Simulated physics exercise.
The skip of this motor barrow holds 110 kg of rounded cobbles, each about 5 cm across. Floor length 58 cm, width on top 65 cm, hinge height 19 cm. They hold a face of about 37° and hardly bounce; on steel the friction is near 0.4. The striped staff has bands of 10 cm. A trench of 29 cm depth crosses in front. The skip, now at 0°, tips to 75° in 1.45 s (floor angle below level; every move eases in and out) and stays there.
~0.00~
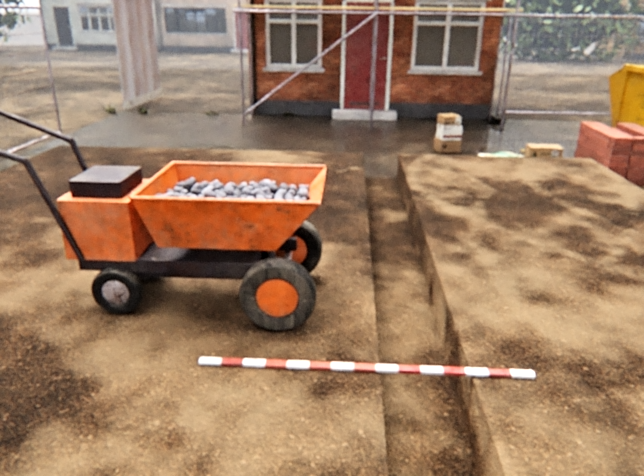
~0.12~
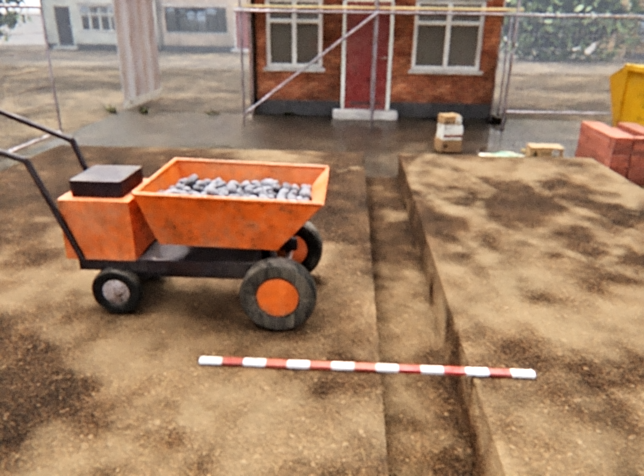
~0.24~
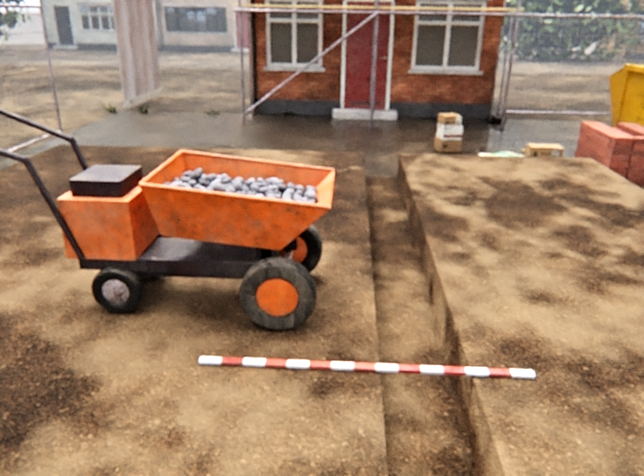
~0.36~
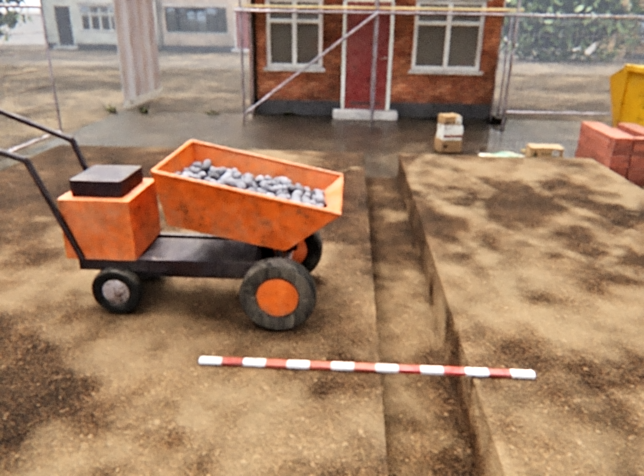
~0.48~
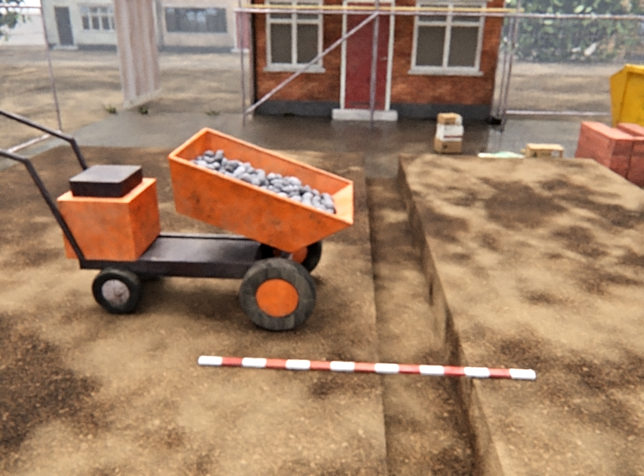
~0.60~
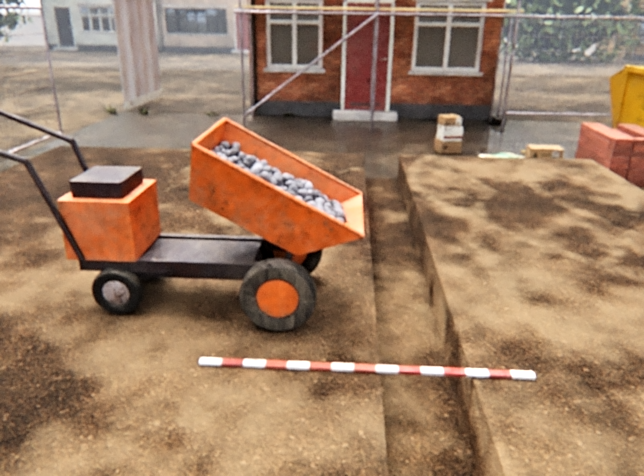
An orange motor barrow loaded with grey cobbles stood on bare ground beside a trench, and its skip slowly tilted forward to the right, its back end rising while the barrow stayed put.
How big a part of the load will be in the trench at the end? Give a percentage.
Close to 100 in a hundred.
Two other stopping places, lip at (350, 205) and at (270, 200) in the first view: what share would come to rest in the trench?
First some 70, then 70 per cent.
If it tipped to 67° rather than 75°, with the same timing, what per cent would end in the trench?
Then about 100 per cent.
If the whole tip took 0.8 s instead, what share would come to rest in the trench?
Then about 95 per cent.
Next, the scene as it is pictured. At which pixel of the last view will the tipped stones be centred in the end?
Around (416, 339).
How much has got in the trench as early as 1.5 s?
About 60 per cent by then.
After 1.1 s the floor is at 63°; 100 % in the skip; the foremost stones are at (386, 260).
After 1.5 s the floor is at 75°; 39 % in the skip, 61 % in the trench; the foremost stones are at (446, 336).
After 1.9 s the floor is at 75°; 10 % in the skip, 90 % in the trench; the foremost stones are at (453, 332).
After 3.8 s the floor is at 75°; 0 % in the skip, 100 % in the trench; the foremost stones are at (458, 332).
